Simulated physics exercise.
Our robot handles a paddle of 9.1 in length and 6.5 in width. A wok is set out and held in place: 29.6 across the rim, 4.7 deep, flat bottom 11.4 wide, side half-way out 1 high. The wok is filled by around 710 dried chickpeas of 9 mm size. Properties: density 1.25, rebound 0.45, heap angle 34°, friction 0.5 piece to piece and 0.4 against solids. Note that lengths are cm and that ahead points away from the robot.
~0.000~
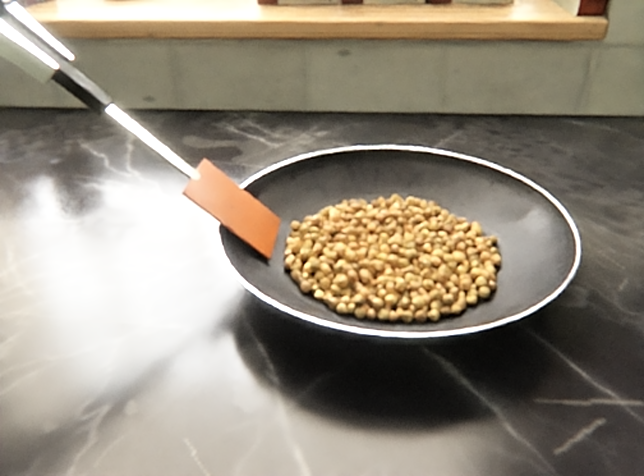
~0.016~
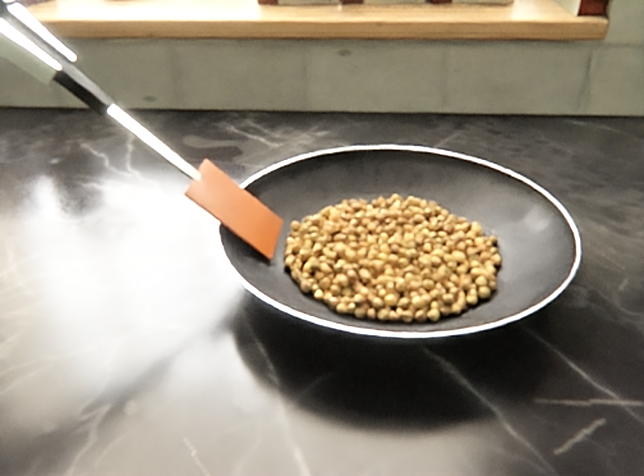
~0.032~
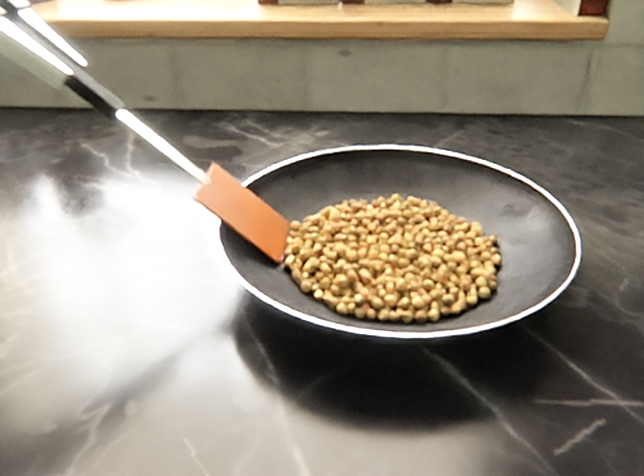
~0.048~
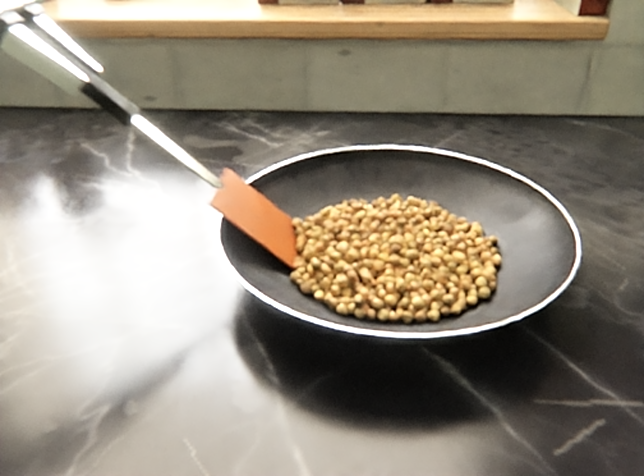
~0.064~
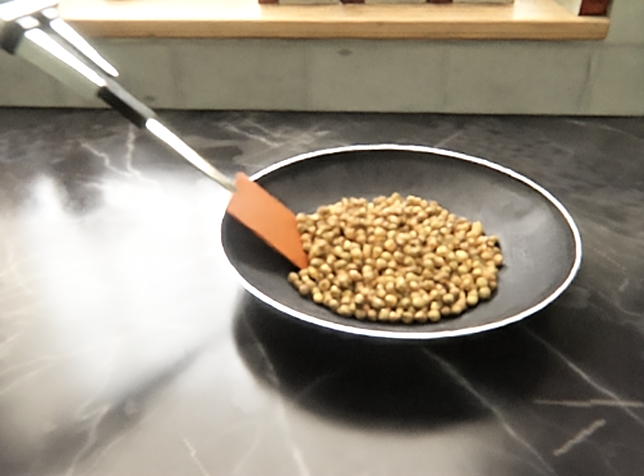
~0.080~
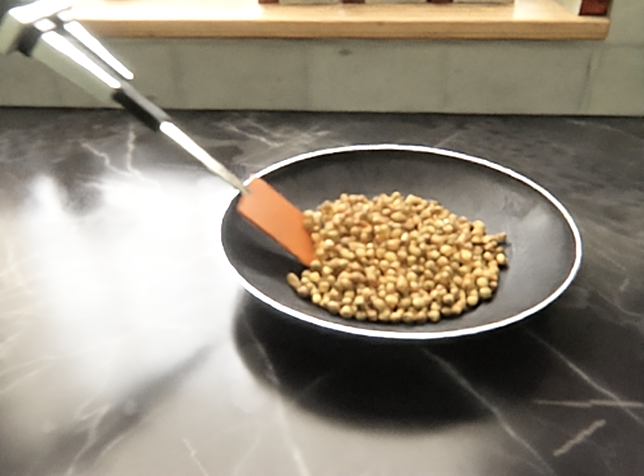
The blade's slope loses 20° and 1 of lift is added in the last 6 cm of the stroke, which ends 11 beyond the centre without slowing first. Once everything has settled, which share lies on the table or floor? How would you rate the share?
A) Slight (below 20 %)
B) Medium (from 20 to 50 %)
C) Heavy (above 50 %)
Slight (below 20 %).
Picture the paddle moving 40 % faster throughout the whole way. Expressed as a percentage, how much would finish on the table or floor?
Estimated share: Some 20 %.
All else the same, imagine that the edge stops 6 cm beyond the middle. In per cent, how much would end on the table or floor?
That would be something like 0 in a hundred.
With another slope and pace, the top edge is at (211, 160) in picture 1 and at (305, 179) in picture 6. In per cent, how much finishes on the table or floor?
My guess would be close to 30 per cent.
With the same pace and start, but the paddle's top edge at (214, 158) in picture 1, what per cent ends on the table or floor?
15 percent or so.
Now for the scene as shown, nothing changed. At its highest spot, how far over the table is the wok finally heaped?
5.5 cm.
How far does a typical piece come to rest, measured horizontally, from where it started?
The value is roughly 3 cm.
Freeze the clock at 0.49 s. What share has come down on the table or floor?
It comes to some 10 in a hundred.
After 0.17 s, sloping 43°, highest piece 4 above the table; 707 in the wok.
After 0.25 s, sloping 38°, highest piece 5 above the table; 707 in the wok.
After 0.49 s, sloping 23°, highest piece 6 above the table; 629 in the wok, 77 on the table or floor, 1 on the blade or in flight.
After 1.54 s, sloping 23°, highest piece 5 above the table; 629 in the wok, 78 on the table or floor.
In the end, 629 in the wok, 78 on the table or floor. That is 11 % on the table or floor.
